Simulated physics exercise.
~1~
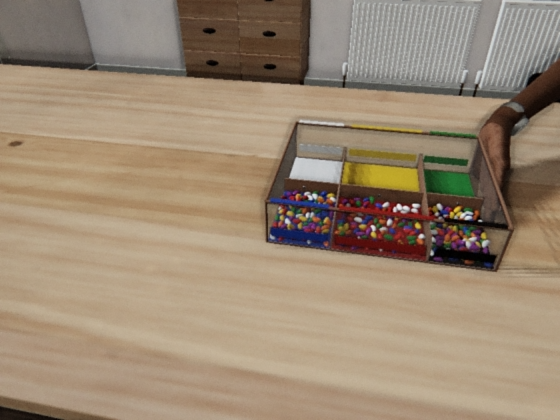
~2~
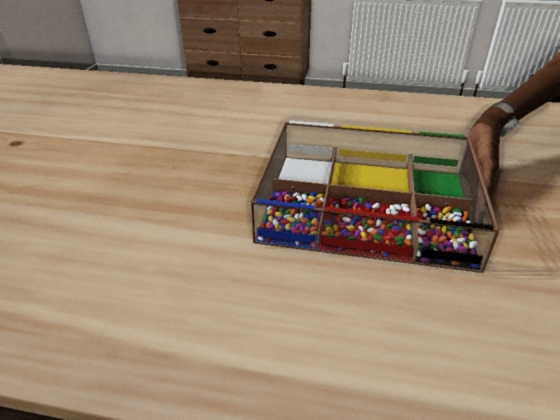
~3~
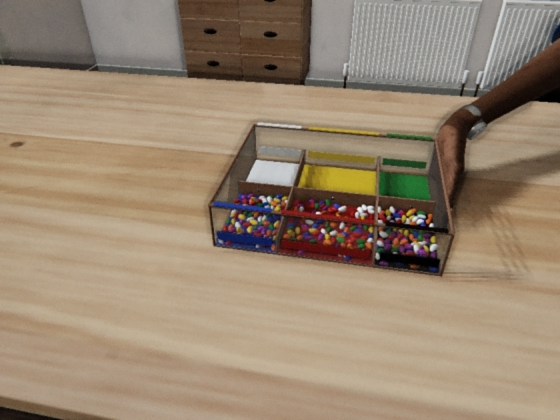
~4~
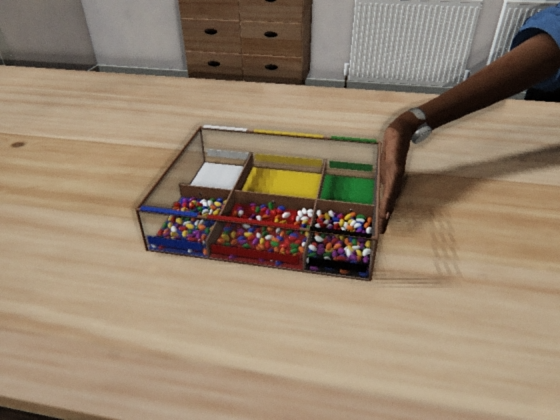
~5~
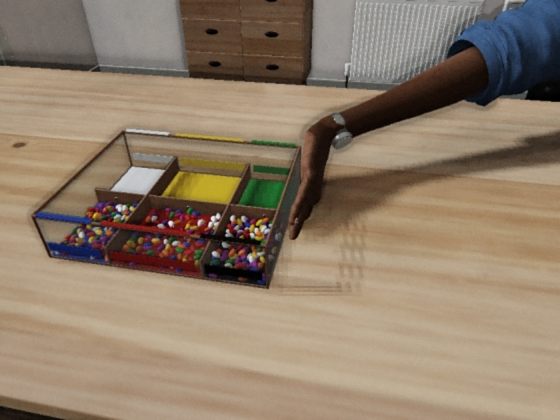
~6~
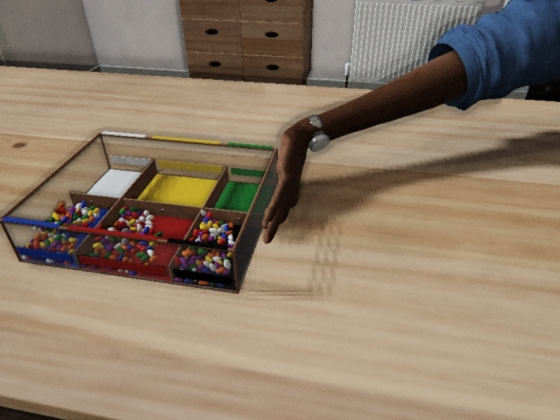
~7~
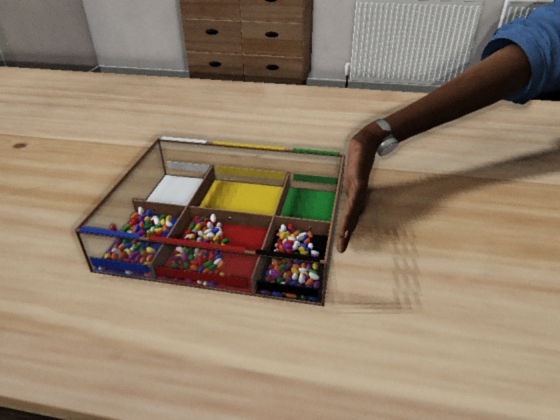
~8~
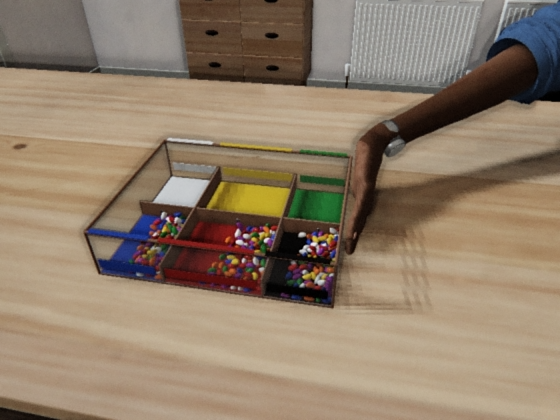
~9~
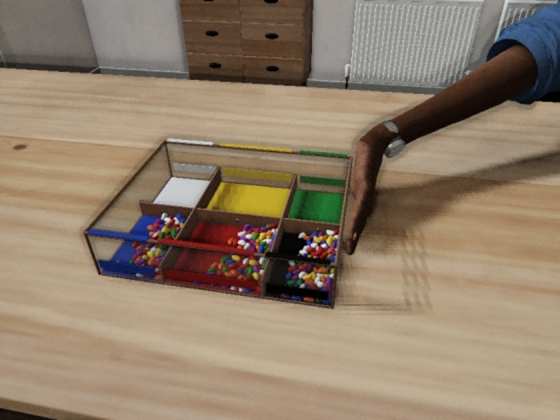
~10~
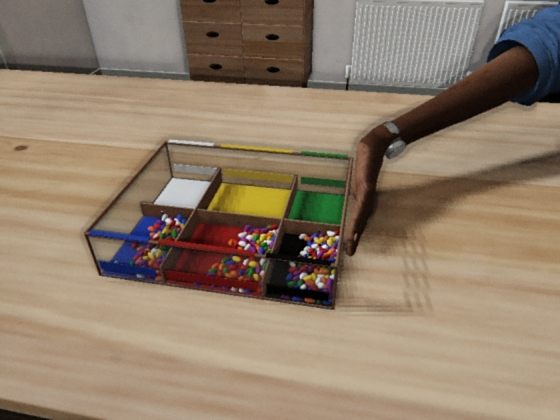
On a wooden table, a hand slid a clear divided tray of colourful jelly beans to the left, then moved it partway back right and stopped, with the beans shifted about but still in the blue, red and black front sections.
